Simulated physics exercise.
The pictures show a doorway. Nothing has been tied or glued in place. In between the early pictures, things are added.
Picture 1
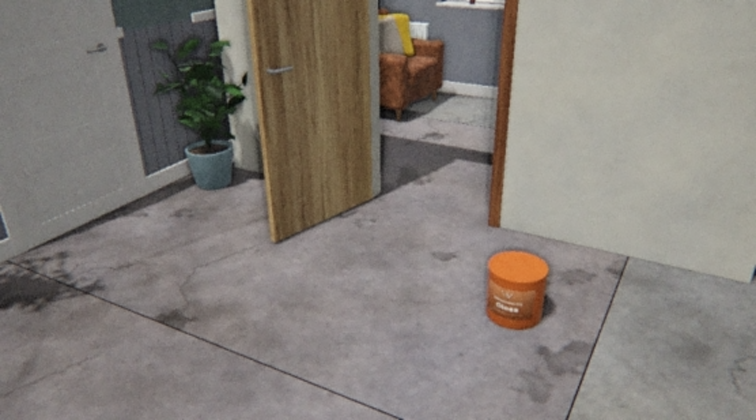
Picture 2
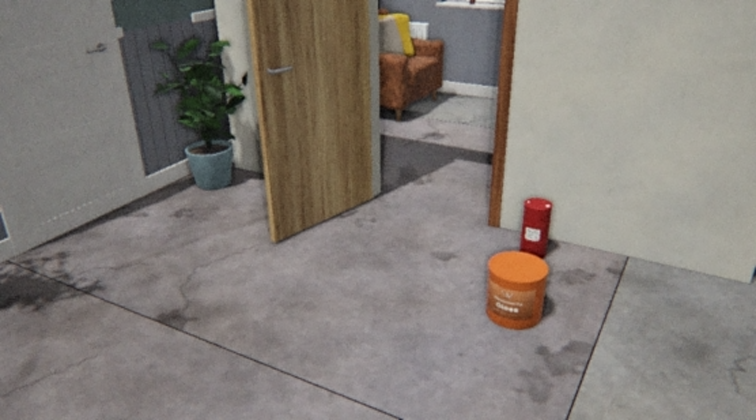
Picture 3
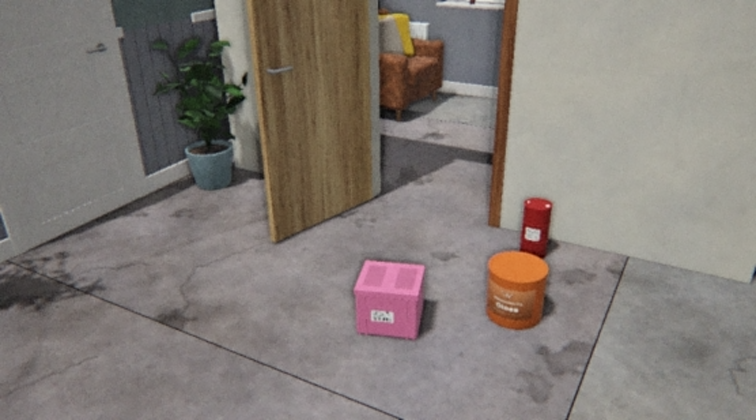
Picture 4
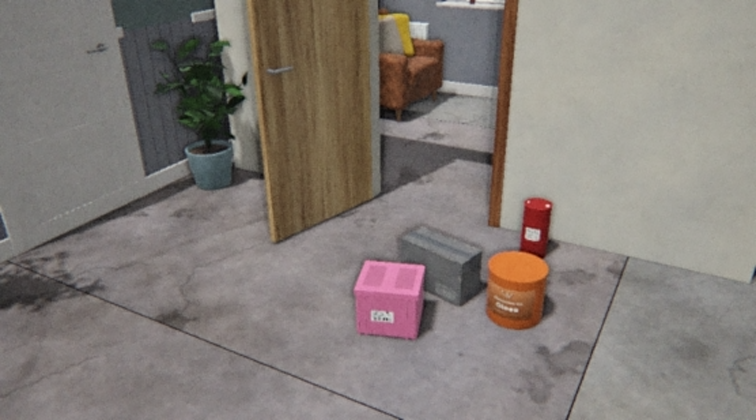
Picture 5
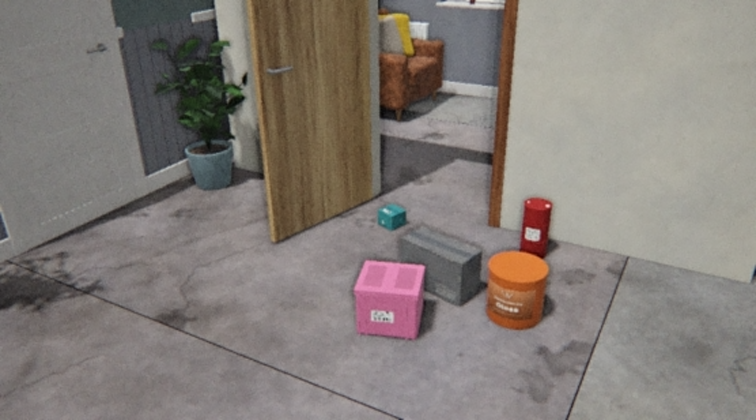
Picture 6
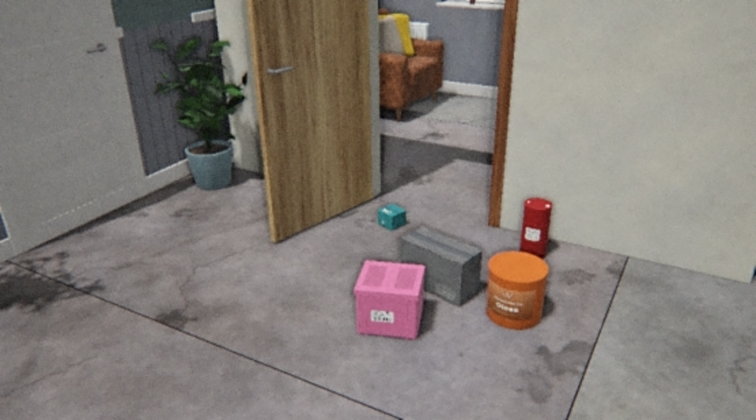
Red canister, pink tote, grey box and small turquoise box appearing in turn around an orange pail beside a motionless open door.
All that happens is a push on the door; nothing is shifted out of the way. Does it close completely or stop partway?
It comes to rest in the frame.
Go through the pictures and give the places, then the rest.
Door wide open and still; orange pail (516, 290), in the first frame.
Door wide open and still; red canister (535, 229), in the second frame.
Door wide open and still; orange pail (516, 290), in the third frame.
Door wide open and still; red canister (535, 229); pink tote (391, 300), in the fourth frame.
Door wide open and still; orange pail (516, 290); grey box (440, 265), in the fifth frame.
Door wide open and still; turquoise box (392, 217); red canister (535, 229), in the sixth frame.
Then, 1.70 s on from there, door 51° open; turquoise box shifted a little near (397, 217).
Then, 2.40 s on from there, door 23° open; turquoise box shifted well along near (422, 212).
In the end, door 0° open; moved from the start, turquoise box; the other 4 unmoved. At the end, from the last picture's camera, turquoise box near (438, 201).
